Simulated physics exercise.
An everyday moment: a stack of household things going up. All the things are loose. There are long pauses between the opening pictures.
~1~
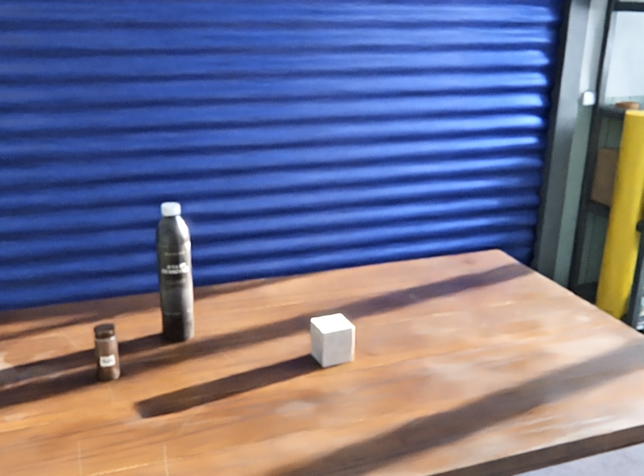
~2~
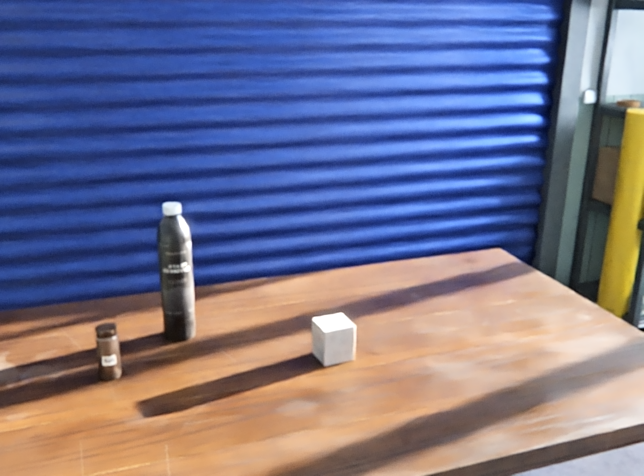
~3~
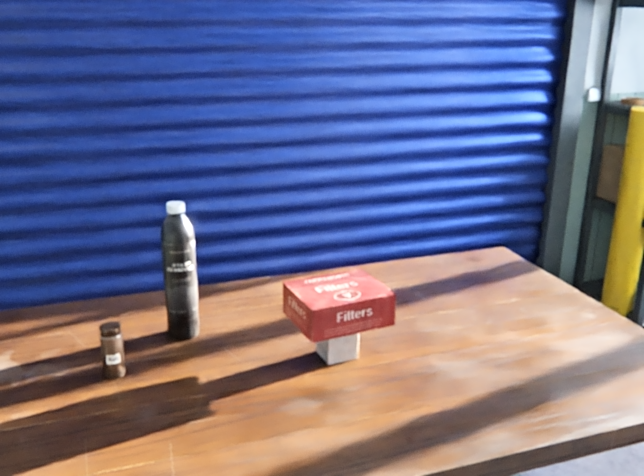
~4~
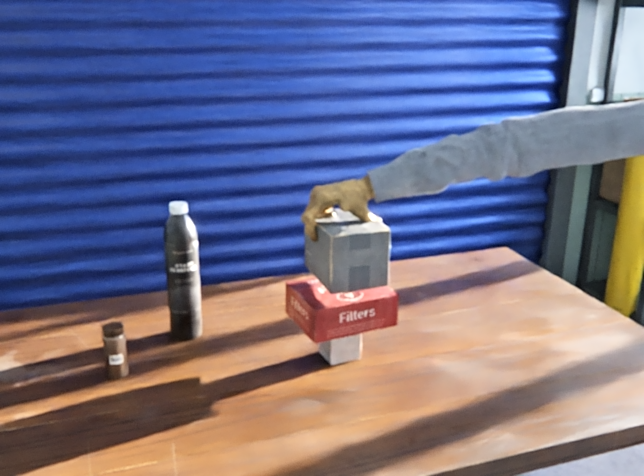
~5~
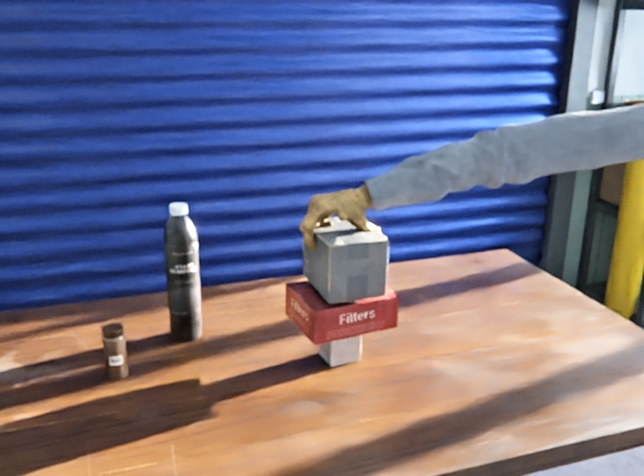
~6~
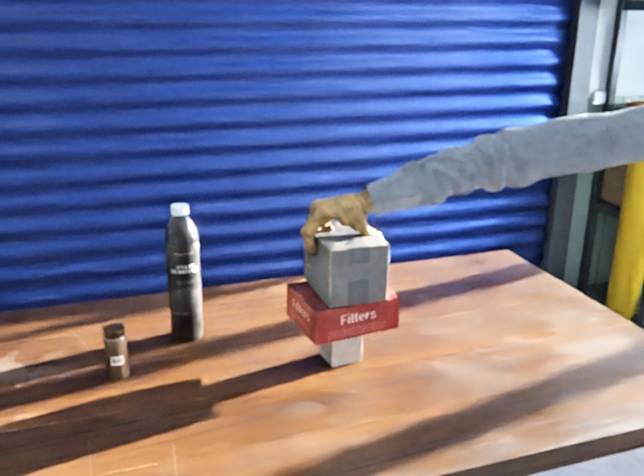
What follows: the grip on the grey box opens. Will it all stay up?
Here the pile holds.
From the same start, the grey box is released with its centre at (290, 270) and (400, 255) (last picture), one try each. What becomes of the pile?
First try: It gives way; second try: It loses its balance.
Then, 0.90 s past the last view, nothing moves.
Then, 2.00 s past the last view, grey box resting near (345, 262).
Finally, all 5 still in place. Final places as the last picture's camera would see them, grey box near (345, 262). The pile keeps its balance.
